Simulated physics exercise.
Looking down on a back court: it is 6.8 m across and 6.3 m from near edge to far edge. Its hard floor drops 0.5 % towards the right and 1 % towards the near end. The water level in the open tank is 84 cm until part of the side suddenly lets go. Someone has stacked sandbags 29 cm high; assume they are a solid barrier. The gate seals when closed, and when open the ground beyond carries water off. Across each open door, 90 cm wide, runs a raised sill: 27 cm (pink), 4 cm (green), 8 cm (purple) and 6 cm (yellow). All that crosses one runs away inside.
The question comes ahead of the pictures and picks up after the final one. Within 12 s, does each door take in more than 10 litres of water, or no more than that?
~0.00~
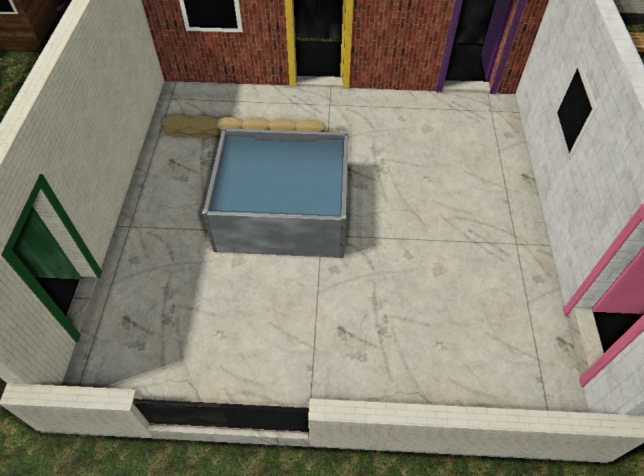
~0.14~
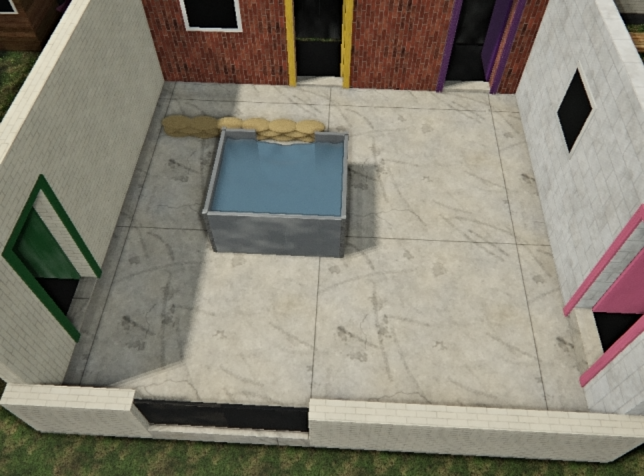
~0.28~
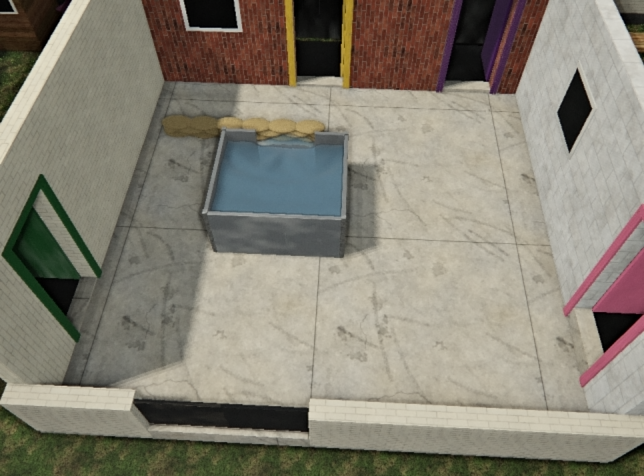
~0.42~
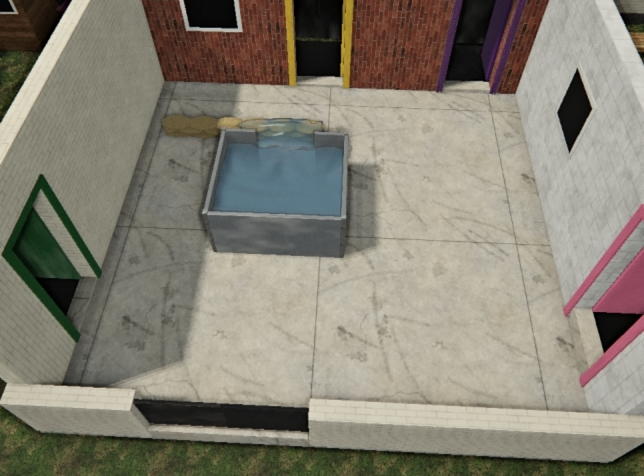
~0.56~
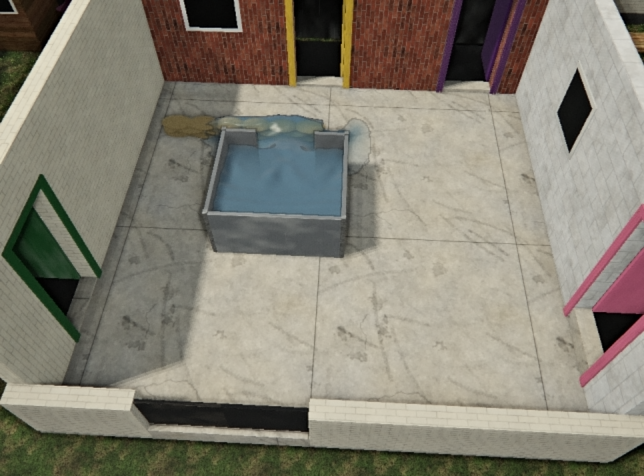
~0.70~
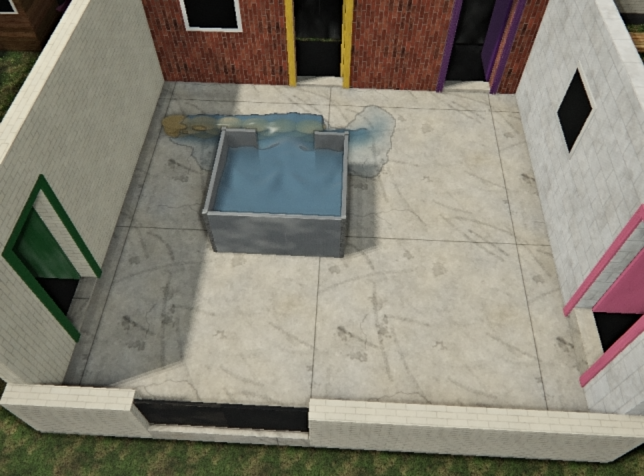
In that time the pink door takes in no more, the green door takes in no more, the purple door takes in more, the yellow door takes in more.
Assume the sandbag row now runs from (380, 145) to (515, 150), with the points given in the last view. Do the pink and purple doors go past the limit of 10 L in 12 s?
Note - pink: Limit held; purple: Limit exceeded.
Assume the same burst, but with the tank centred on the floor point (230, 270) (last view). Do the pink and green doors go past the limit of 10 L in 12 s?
Measured against the limit, the pink door stays within it and the green door goes beyond it.
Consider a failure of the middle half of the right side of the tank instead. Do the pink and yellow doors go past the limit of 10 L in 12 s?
Result against the limit at pink: Limit held; result at yellow: Limit held.
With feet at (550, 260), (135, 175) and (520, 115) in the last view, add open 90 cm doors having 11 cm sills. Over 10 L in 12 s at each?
Door 1: Lower; door 2: Higher; door 3: Higher.
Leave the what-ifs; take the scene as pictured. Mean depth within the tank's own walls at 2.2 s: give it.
The mean depth is around 41 cm.
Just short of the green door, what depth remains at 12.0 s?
I'd put it near 2.5 cm.
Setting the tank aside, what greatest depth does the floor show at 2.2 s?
It gets to some 39 cm.
After 1.4 s water covers 35 % of the floor and is deepest (53 cm) near (287, 148); pink door not reached, green door not reached, purple door 6 cm at the sill, 0 L in, yellow door 12 cm at the sill, 1 L in.
After 2.2 s water covers 50 % of the floor and is deepest (39 cm) near (287, 148); pink door not reached, green door 2 cm at the sill, 0 L in, purple door 9 cm at the sill, 1 L in, yellow door 13 cm at the sill, 44 L in.
After 3.5 s water covers 60 % of the floor and is deepest (30 cm) near (287, 148); pink door not reached, green door 4 cm at the sill, 0 L in, purple door 10 cm at the sill, 6 L in, yellow door 4 cm at the sill, 59 L in.
After 7.0 s water covers 85 % of the floor and is deepest (16 cm) near (384, 423); pink door 5 cm at the sill, 0 L in, green door 3 cm at the sill, 0 L in, purple door 6 cm at the sill, 22 L in, yellow door 4 cm at the sill, 60 L in.
After 12.0 s water covers 95 % of the floor and is deepest (14 cm) near (588, 434); pink door 12 cm at the sill, 0 L in, green door 2 cm at the sill, 0 L in, purple door 5 cm at the sill, 22 L in, yellow door 3 cm at the sill, 60 L in.
